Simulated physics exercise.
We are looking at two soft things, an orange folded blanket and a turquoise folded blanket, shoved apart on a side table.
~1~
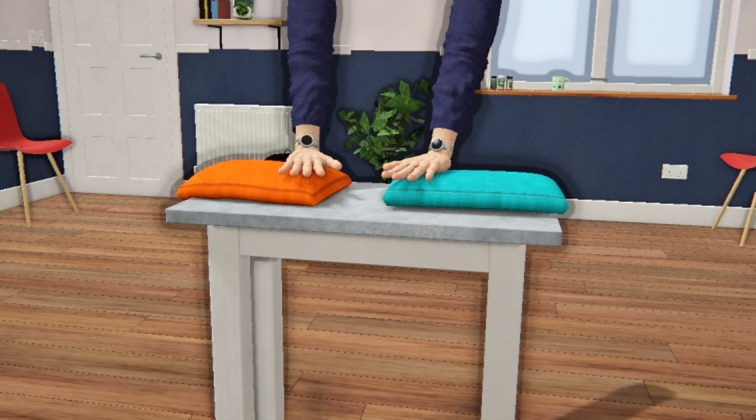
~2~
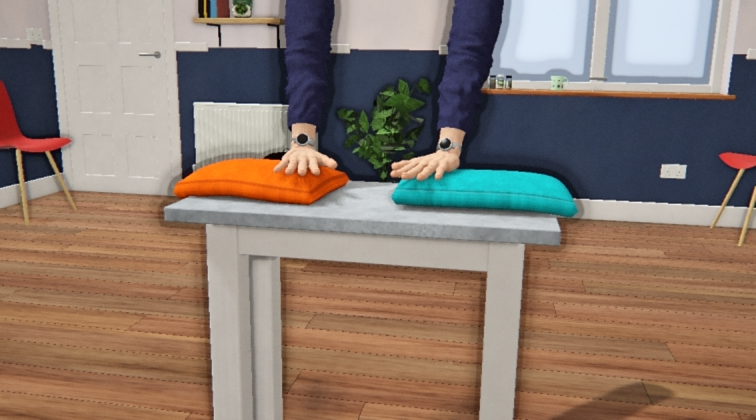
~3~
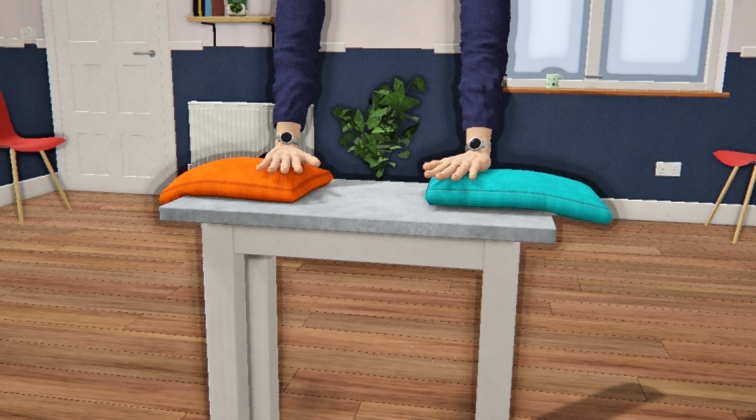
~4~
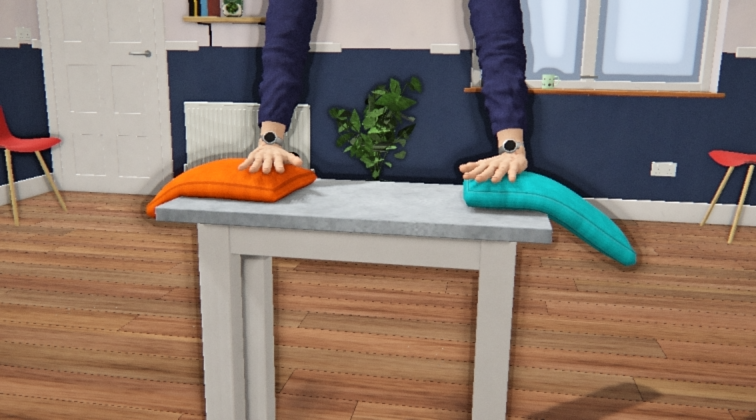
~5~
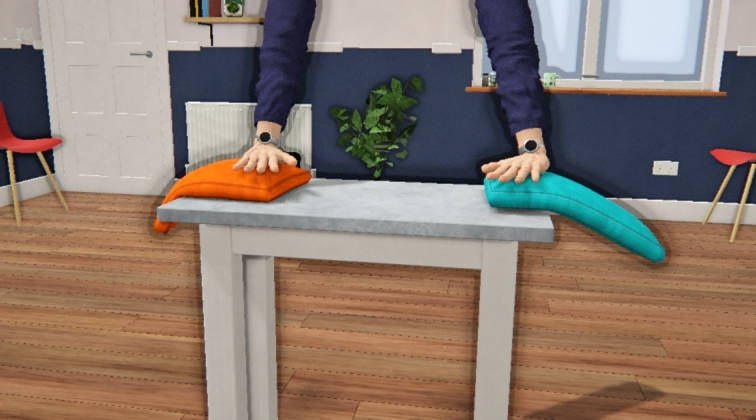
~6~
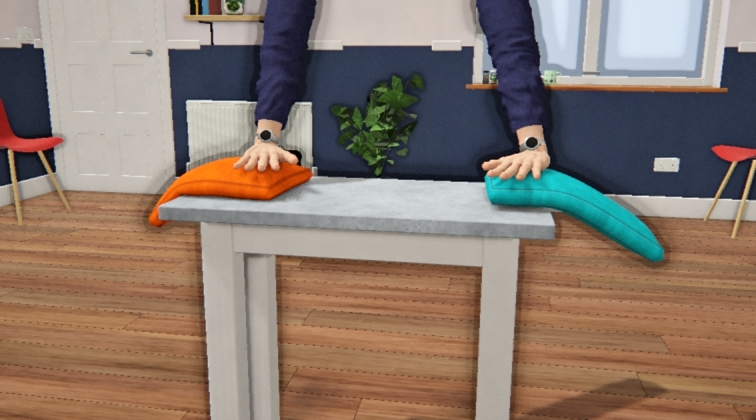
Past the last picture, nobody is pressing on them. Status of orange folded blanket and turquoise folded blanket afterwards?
One by one: The orange folded blanket I'd bet will still be there, the turquoise folded blanket I'd bet won't be there for long.
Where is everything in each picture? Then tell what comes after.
In the first picture, orange folded blanket tip (195, 185); turquoise folded blanket tip (561, 200).
In the second picture, orange folded blanket tip (193, 184); turquoise folded blanket tip (569, 203).
In the third picture, orange folded blanket tip (178, 192); turquoise folded blanket tip (602, 211).
In the fourth picture, orange folded blanket tip (166, 205); turquoise folded blanket tip (624, 252).
In the fifth picture, orange folded blanket tip (171, 219); turquoise folded blanket tip (652, 249).
In the sixth picture, orange folded blanket tip (169, 214), about a third past the edge; turquoise folded blanket tip (651, 248), well over half past the edge.
Then, 0.40 s after the last picture, orange folded blanket lying still; turquoise folded blanket falling near (584, 337).
Then, 0.70 s after the last picture, orange folded blanket lying still; turquoise folded blanket on the floor.
At rest, orange folded blanket lying still; turquoise folded blanket on the floor. The orange folded blanket holds its place and the turquoise folded blanket slumps off the end.
